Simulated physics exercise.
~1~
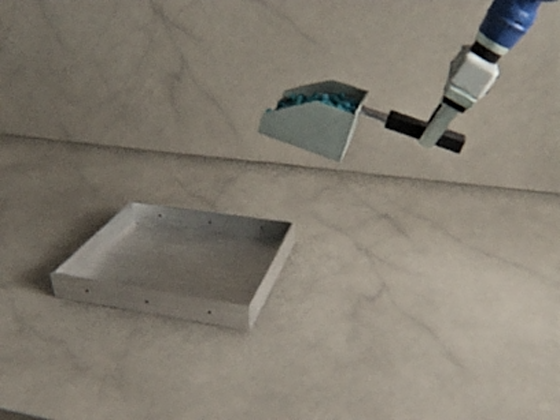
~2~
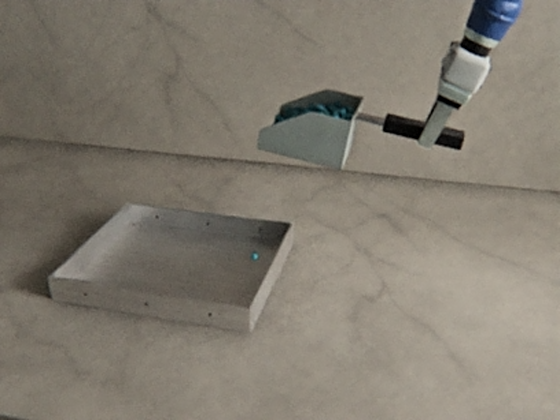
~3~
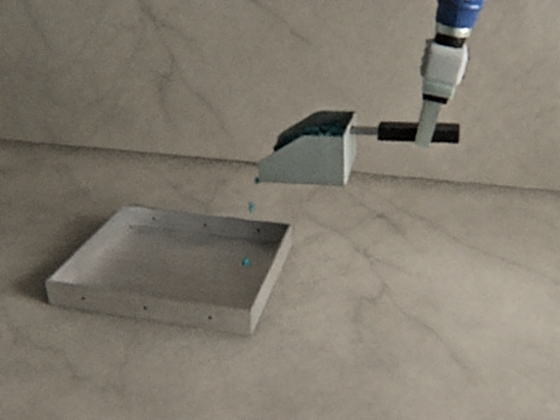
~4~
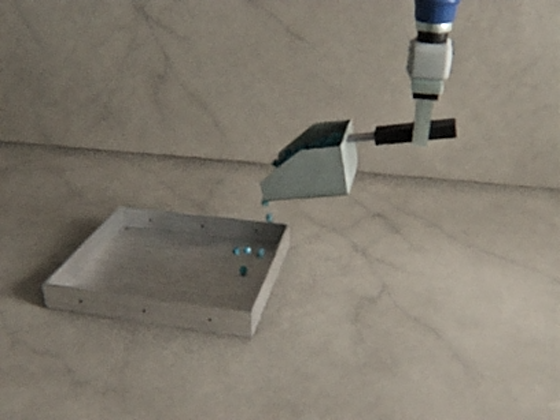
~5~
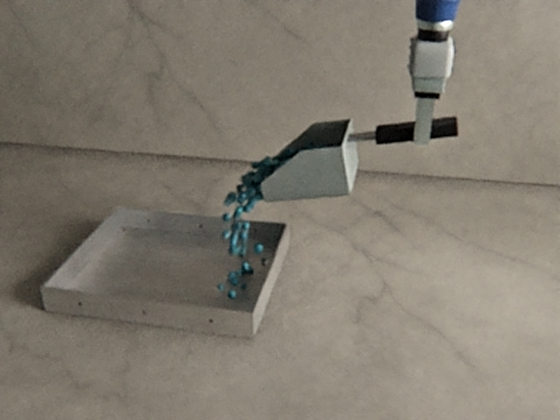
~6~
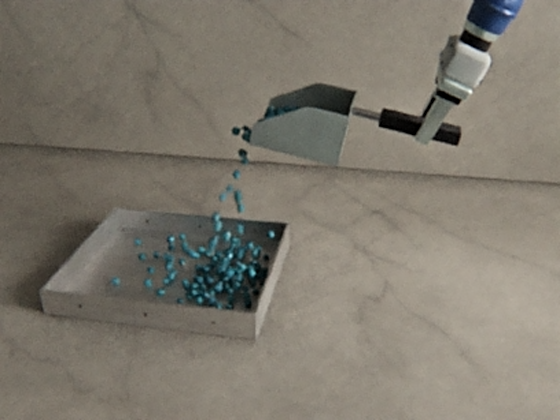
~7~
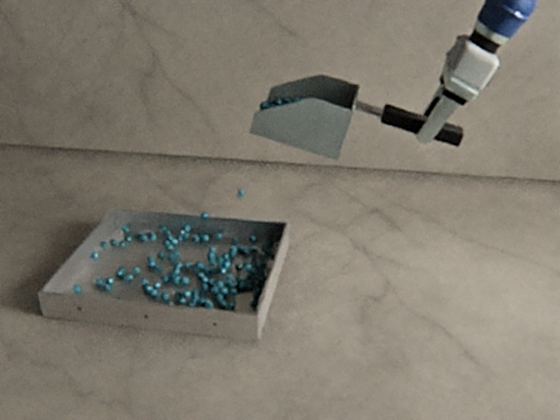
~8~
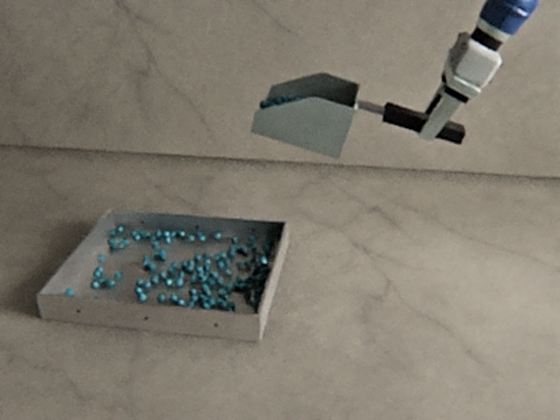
The clip shows a robot arm lowering and tipping a gray scoop of small teal beads over a shallow square tray on a marbled surface; beads pour in and scatter, then the arm lifts and tilts the scoop back, holding still with some beads left inside.
